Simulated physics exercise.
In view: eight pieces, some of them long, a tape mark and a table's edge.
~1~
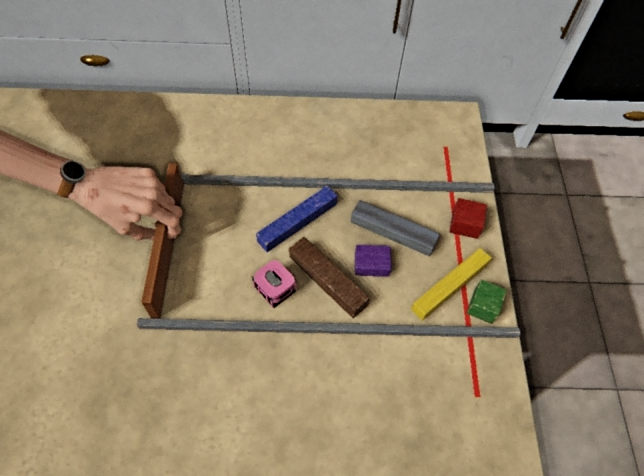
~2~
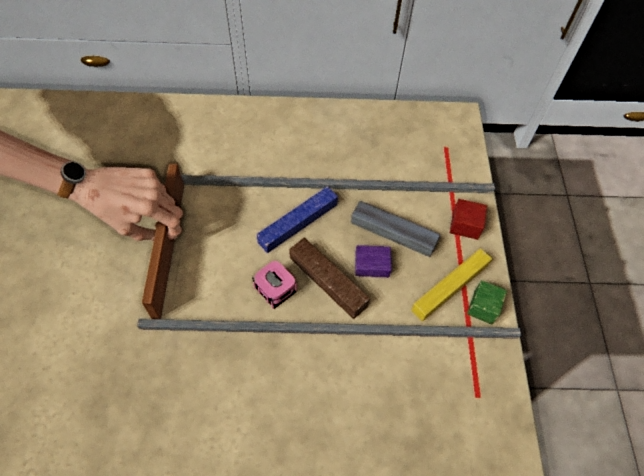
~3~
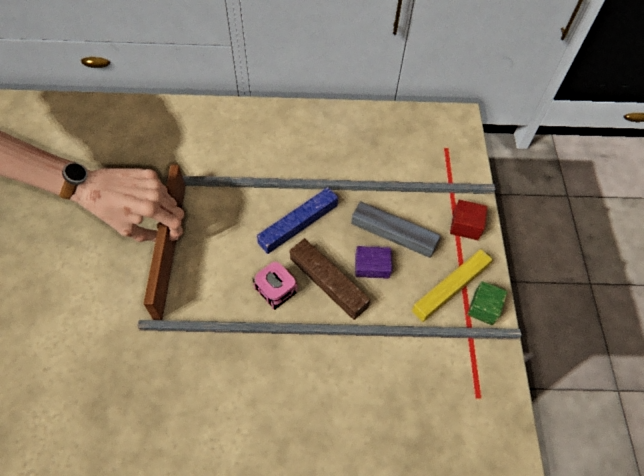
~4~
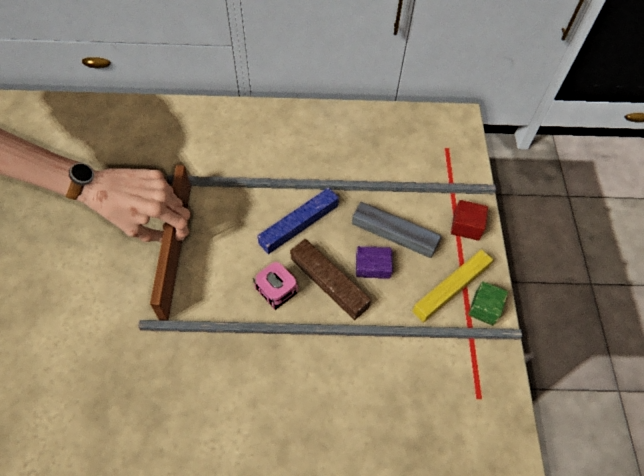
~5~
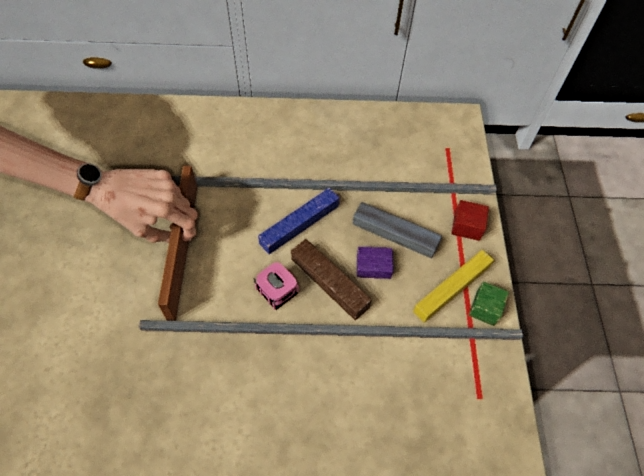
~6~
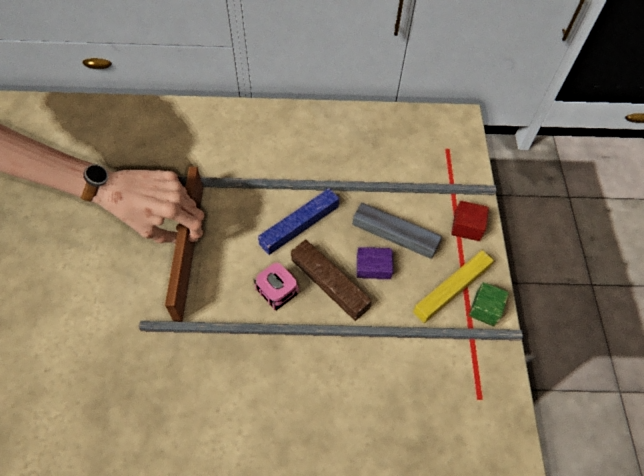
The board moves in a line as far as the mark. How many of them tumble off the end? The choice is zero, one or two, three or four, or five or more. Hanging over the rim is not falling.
Outcome: The number that fall off is three or four.
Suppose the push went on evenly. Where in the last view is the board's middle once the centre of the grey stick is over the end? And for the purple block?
At (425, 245) for the grey stick; at (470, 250) for the purple block.
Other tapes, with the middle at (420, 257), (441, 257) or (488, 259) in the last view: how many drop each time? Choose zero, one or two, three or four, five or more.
Taking them in turn, one or two; three or four; five or more.
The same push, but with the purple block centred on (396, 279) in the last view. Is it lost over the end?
The purple block stays on.
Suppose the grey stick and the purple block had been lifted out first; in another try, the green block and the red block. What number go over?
2 in the first case, 2 in the second.
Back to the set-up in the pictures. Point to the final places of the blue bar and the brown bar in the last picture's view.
Near (491, 220) and (510, 291).
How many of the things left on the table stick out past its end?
It comes to 3.
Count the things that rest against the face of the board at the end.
In contact: 2.
A little later, none off yet; green block at rest near (489, 304); red block at rest near (470, 221); yellow bar at rest near (454, 286).
Next, none off yet; green block shifted a little near (503, 309); red block moving near (475, 219); yellow bar shifted a little near (499, 285).
When it is over, the number that fall off is three or four; down, grey stick, yellow bar, red block and green block.
